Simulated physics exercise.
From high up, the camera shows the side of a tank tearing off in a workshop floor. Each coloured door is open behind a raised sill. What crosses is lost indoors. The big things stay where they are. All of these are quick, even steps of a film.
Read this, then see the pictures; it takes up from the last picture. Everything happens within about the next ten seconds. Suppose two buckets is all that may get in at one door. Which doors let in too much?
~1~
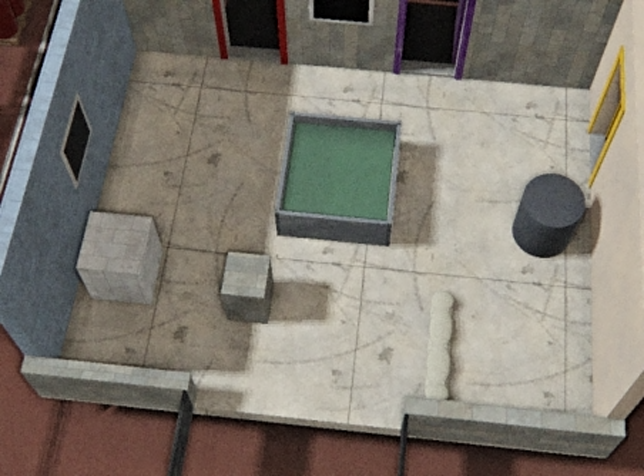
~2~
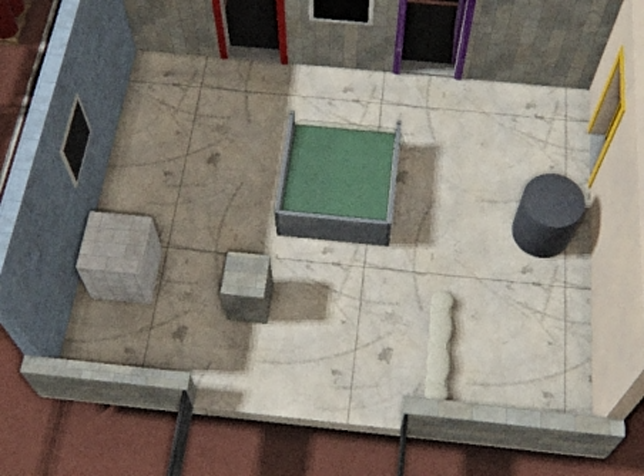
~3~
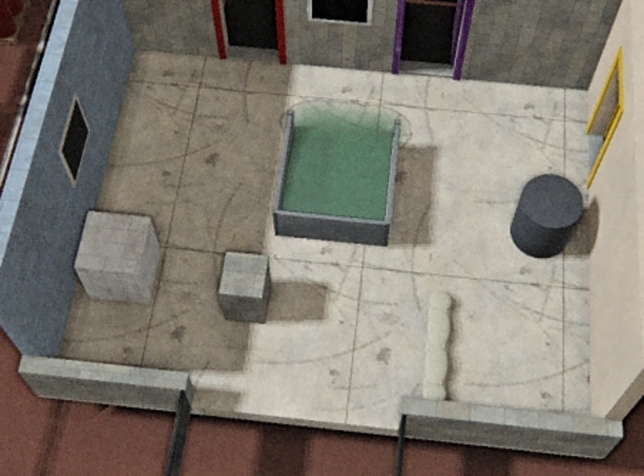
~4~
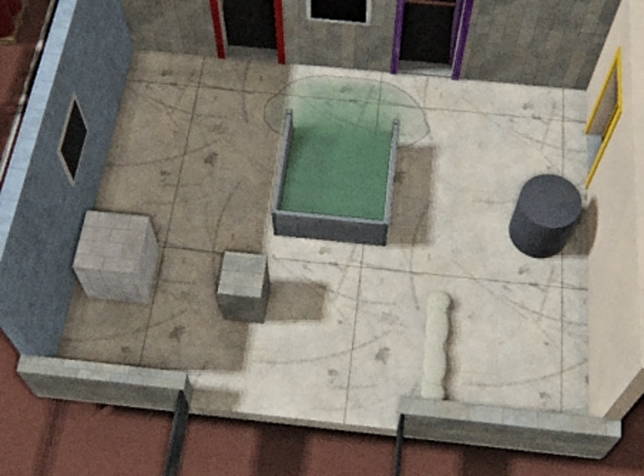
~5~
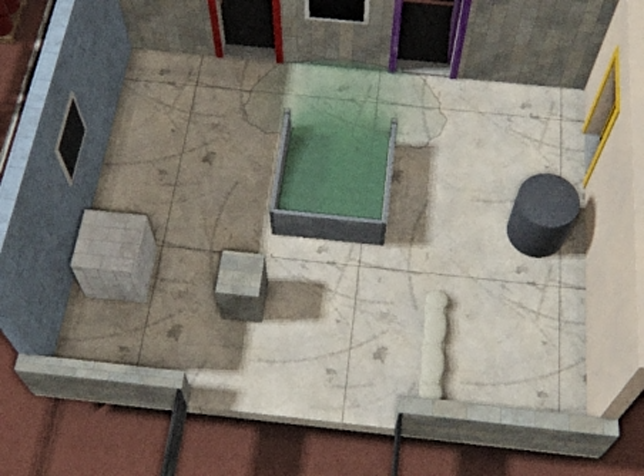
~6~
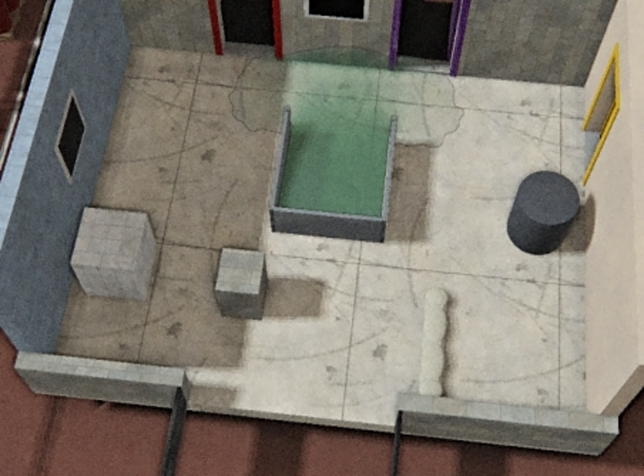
In order: Most likely the yellow door will exceed two buckets, most likely the purple door will exceed two buckets, most likely the red door will exceed two buckets.
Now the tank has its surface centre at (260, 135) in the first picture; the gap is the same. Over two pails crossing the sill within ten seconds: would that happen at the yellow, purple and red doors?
Yellow door exceeds the threshold, purple door falls short, red door exceeds the threshold.
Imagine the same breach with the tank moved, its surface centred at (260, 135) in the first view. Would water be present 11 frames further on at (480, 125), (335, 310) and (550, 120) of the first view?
In turn: Covered, free of water, awash.
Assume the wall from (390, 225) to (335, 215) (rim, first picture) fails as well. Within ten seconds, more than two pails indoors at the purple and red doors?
The purple door stays below the mark and the red door stays below the mark.
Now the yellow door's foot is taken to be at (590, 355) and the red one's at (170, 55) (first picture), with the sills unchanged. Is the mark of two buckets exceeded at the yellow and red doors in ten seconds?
Door yellow keeps within limits, while door red breaks the limit.
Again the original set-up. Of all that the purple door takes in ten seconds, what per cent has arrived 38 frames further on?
Around 100 percent.
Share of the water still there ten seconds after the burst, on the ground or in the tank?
78 % or so.
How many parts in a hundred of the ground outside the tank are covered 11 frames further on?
About 25 percent.
A moment on, water covers 15 % of the floor; the yellow door not reached, the purple door over two buckets in, the red door under two buckets in.
Next, water covers 25 % of the floor; the yellow door not reached, the purple door far over two buckets in, the red door over two buckets in.
Then, water covers 40 % of the floor; the yellow door over two buckets in, the purple door far over two buckets in, the red door over two buckets in.
Later, water covers 60 % of the floor; the yellow door far over two buckets in, the purple door far over two buckets in, the red door over two buckets in.
In the end, water covers 85 % of the floor; the yellow door far over two buckets in, the purple door far over two buckets in, the red door over two buckets in.
